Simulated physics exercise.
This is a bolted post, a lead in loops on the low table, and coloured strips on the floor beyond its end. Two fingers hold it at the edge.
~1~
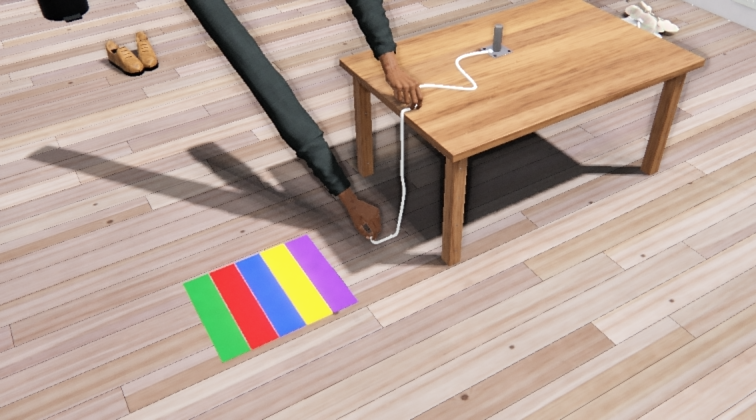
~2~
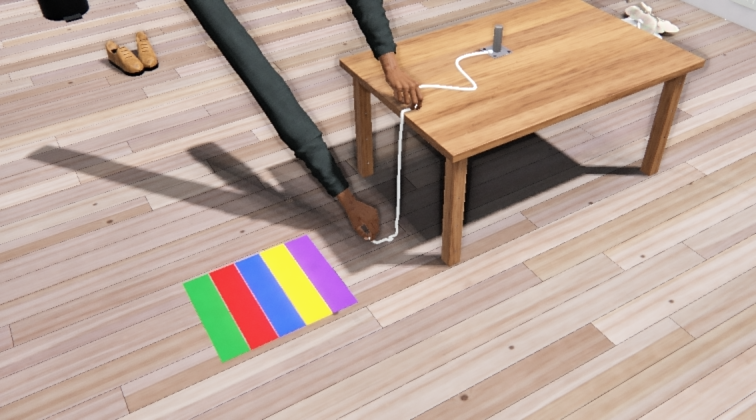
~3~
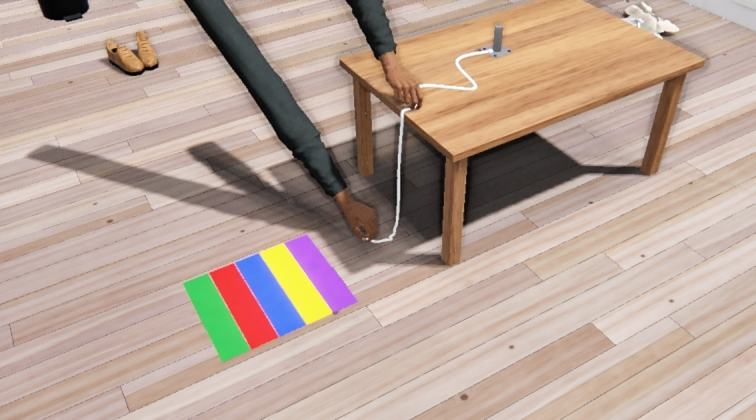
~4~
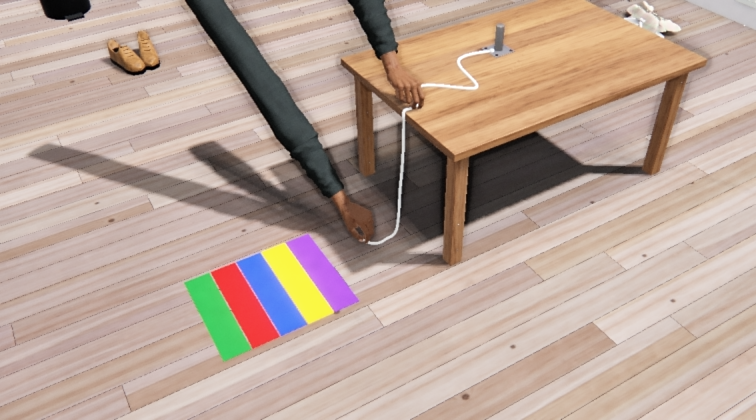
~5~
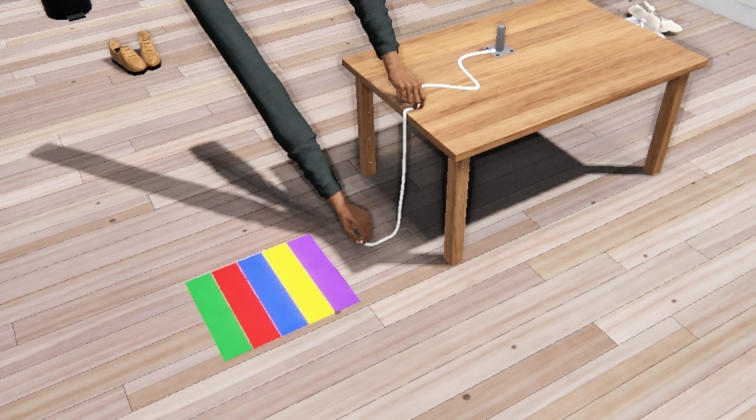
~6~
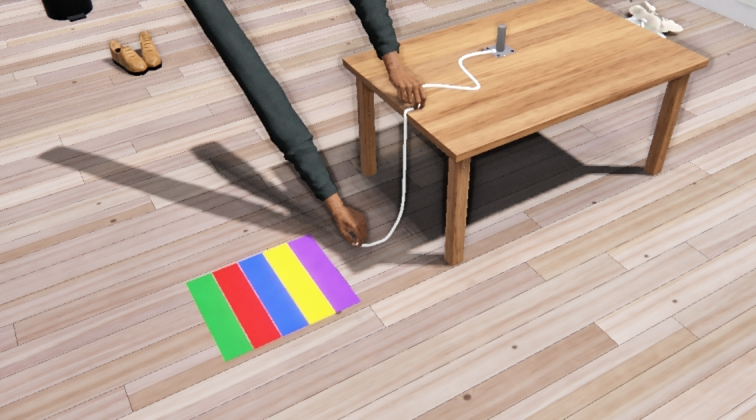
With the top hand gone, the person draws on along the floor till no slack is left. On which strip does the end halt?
The green one.
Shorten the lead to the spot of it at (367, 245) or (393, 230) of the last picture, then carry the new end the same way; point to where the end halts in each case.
In that order: (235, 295) and (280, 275).
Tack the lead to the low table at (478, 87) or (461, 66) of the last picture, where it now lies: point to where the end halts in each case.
The places are (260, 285) and (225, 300).
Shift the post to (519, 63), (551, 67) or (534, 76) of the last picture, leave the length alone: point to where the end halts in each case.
Near (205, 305), (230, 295) and (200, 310).
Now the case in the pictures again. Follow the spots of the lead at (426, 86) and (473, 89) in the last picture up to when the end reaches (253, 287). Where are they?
About (399, 115), and the other about (428, 91).
Soon after, end near (253, 287); over red.
Then, end near (228, 297); over red.
At full stretch, end near (214, 303); over green. It halts on the green strip.
